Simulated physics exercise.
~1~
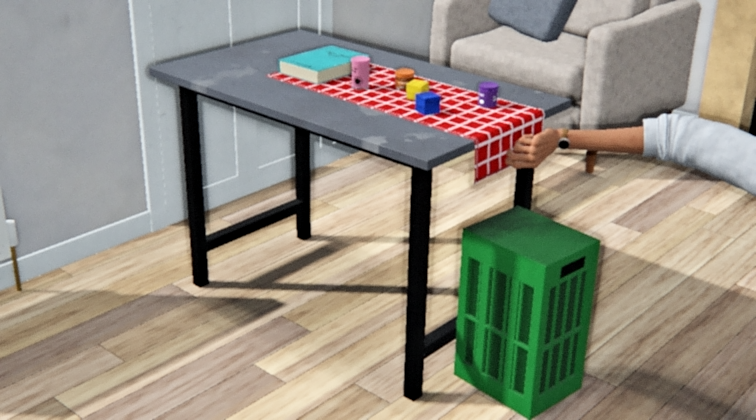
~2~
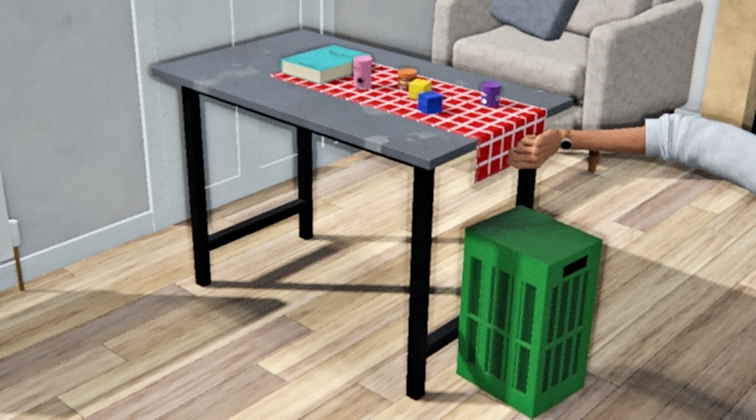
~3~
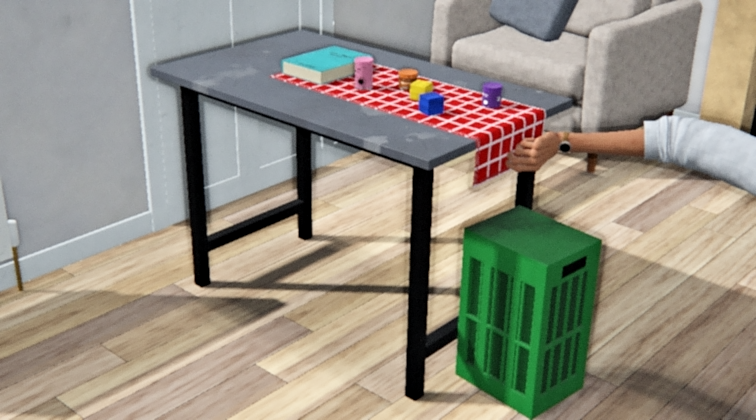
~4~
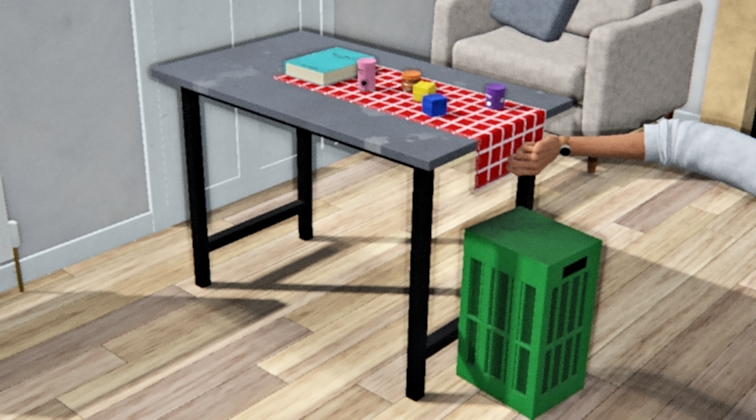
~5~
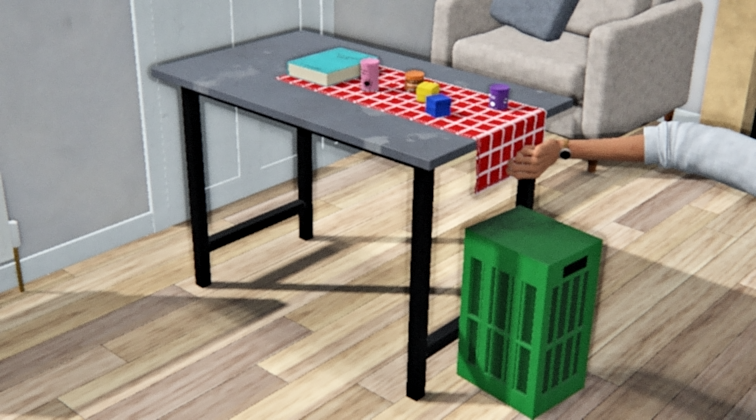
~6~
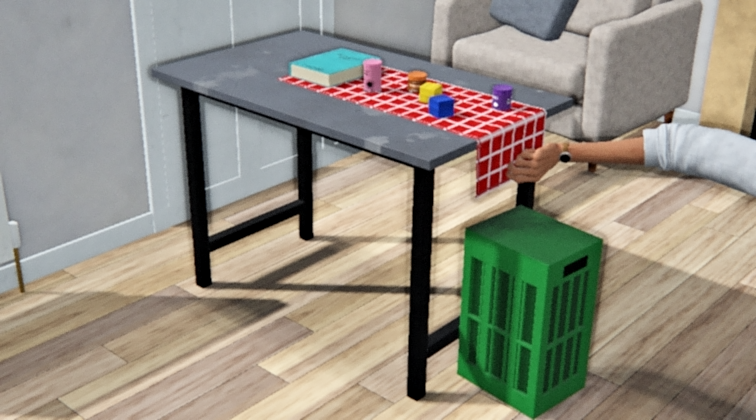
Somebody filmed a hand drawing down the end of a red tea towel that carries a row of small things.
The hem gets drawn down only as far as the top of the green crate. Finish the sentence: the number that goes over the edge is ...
The number that goes over the edge is one.
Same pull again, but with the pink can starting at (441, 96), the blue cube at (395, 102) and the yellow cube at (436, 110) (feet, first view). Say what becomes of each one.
Pink can: Stays. Blue cube: Stays. Yellow cube: Stays.
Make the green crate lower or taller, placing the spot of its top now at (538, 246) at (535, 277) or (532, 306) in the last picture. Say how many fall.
Over the edge go 2 and 3.
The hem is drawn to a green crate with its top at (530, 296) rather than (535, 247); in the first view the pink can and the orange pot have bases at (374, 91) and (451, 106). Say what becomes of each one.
The pink can keeps its place on top; the orange pot goes over.
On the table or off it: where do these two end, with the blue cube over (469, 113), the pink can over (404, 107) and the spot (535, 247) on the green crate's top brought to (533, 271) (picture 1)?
The blue cube drops off, the pink can does not fall.
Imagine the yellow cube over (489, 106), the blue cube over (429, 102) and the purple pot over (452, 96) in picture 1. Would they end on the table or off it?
The yellow cube is off the top, the blue cube is still on top and the purple pot is still on top.
Soon after, hem on the crate; purple pot gone.
In the end, hem on the crate; purple pot gone. Over the edge go one.
